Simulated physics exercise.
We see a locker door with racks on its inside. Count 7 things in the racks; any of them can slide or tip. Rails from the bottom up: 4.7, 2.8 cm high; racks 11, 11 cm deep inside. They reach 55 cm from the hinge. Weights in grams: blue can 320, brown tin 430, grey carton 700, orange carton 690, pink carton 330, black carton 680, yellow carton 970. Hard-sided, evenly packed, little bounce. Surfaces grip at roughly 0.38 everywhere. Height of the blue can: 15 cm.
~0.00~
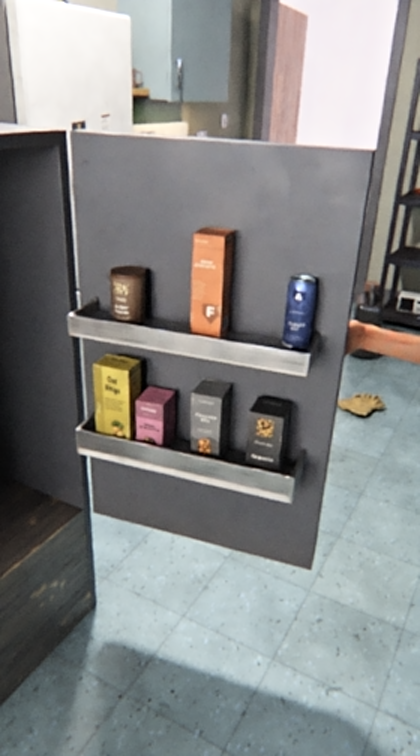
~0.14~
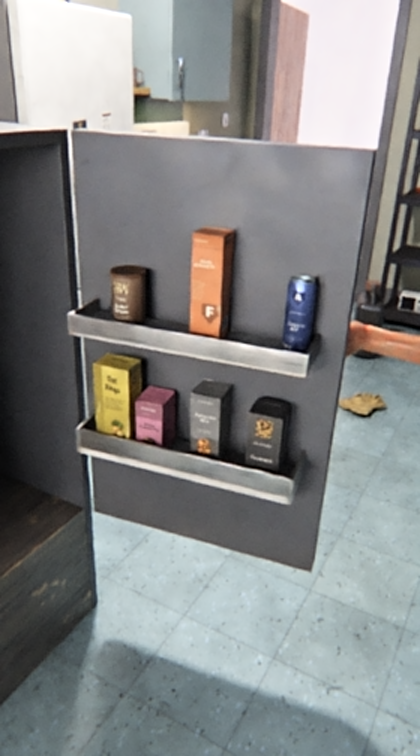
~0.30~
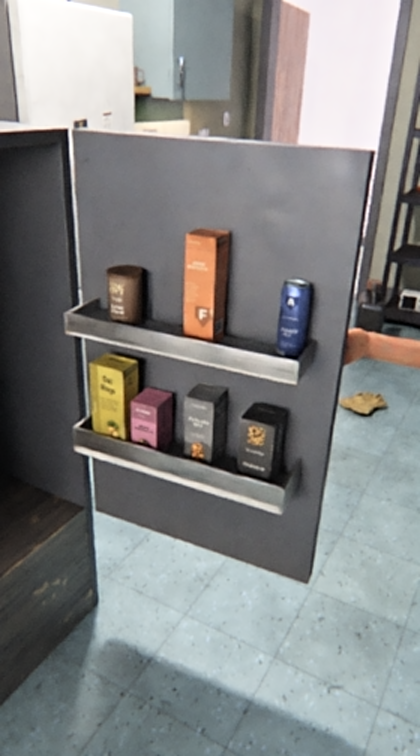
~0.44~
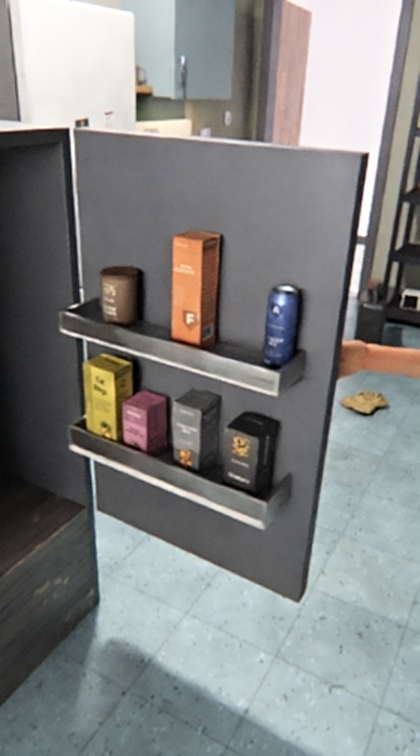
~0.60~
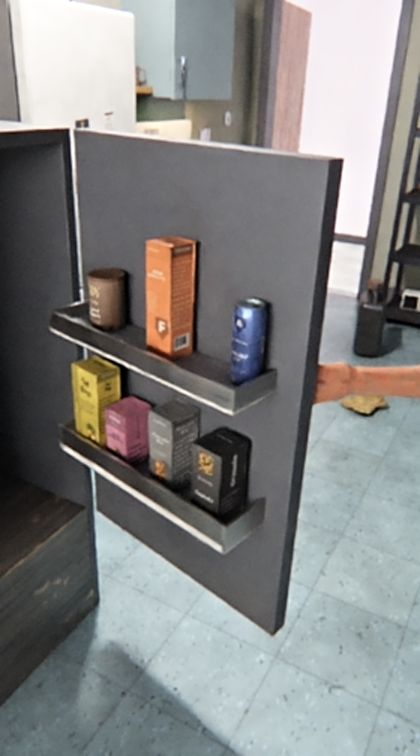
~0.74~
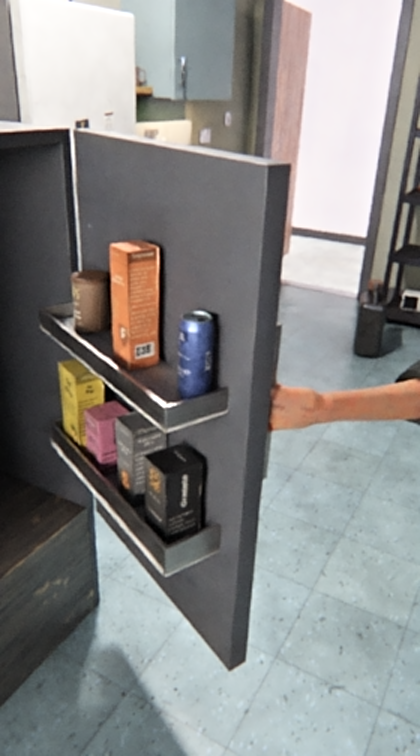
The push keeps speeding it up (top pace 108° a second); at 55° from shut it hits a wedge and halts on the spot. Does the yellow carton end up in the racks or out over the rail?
The yellow carton remains in the rack.
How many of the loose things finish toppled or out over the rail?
That comes to 2.
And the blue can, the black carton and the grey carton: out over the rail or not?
The blue can finishes out over the rail; the black carton is still in the racks; the grey carton ends in the racks.
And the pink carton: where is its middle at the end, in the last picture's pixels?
At about (82, 441).
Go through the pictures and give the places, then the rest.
Door 100° open; yellow carton (119, 404); blue can (299, 315), in the first picture.
Door 99° open; grey carton (210, 424); orange carton (211, 286), in the second picture.
Door 95° open; pink carton (152, 424); black carton (261, 448), in the third picture.
Door 88° open; blue can (281, 329); brown tin (120, 298), in the fourth picture.
Door 77° open; grey carton (173, 447); orange carton (170, 300), in the fifth picture.
Door 65° open; yellow carton (83, 409); pink carton (108, 438), in the sixth picture.
After 0.94 s, door 55° open; blue can 19° off upright; orange carton 9° off upright; black carton 9° off upright.
After 1.34 s, door 55° open; blue can and orange carton now out over the rail; grey carton moved 2 cm; pink carton moved 2 cm.
After 1.44 s, door 55° open; grey carton moved 2 cm; pink carton moved 2 cm.
In the end (1.9 s), out over the rail, blue can and orange carton; the other 5 under 5 cm from the start. In the last view, yellow carton near (69, 409).
